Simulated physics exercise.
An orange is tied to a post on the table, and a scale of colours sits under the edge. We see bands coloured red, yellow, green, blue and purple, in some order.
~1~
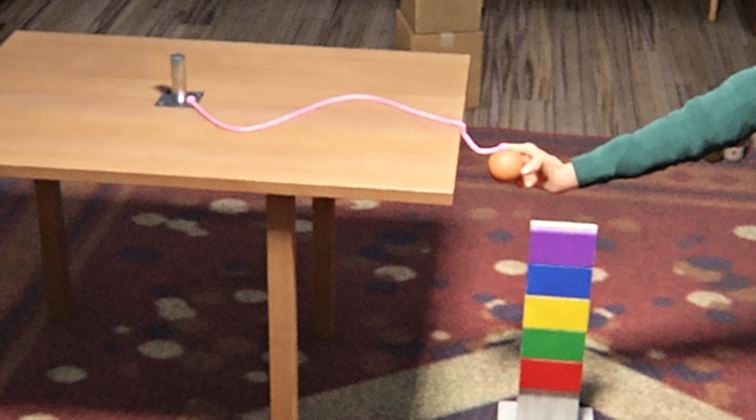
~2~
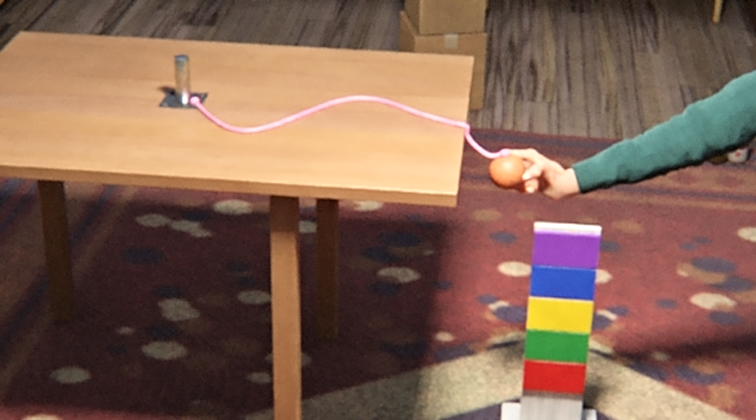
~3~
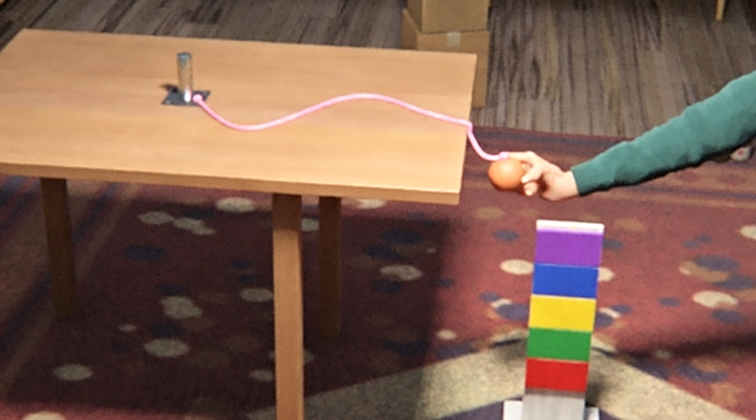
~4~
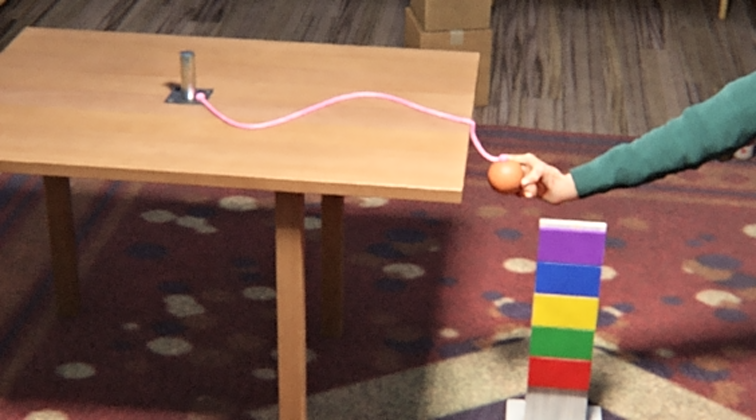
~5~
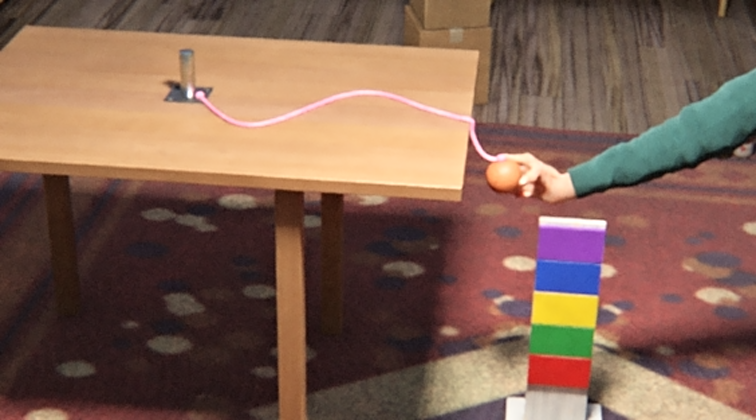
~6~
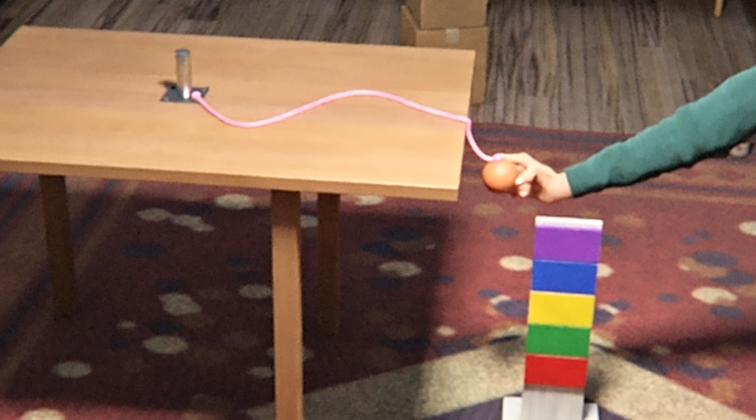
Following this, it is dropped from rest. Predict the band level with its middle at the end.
Prediction: Blue.
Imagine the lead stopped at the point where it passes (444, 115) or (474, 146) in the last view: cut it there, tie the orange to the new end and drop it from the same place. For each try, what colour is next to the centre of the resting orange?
Try by try: Higher than all five; purple.
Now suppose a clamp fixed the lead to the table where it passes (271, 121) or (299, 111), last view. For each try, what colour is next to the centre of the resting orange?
Purple, then purple.
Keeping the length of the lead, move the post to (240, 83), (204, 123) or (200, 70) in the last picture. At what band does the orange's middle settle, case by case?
Going case by case, it's yellow, yellow and finally blue.
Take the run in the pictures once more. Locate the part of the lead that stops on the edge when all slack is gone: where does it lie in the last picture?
It is around (398, 100).
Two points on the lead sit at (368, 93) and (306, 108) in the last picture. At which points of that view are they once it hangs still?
Around (435, 119), then around (359, 111).
A little later, orange near (487, 270); level with blue.
Next, orange near (430, 265); level with blue.
Later still, orange near (463, 270); level with blue.
When it is over, orange near (467, 271); level with blue. Its middle rests at the blue band.
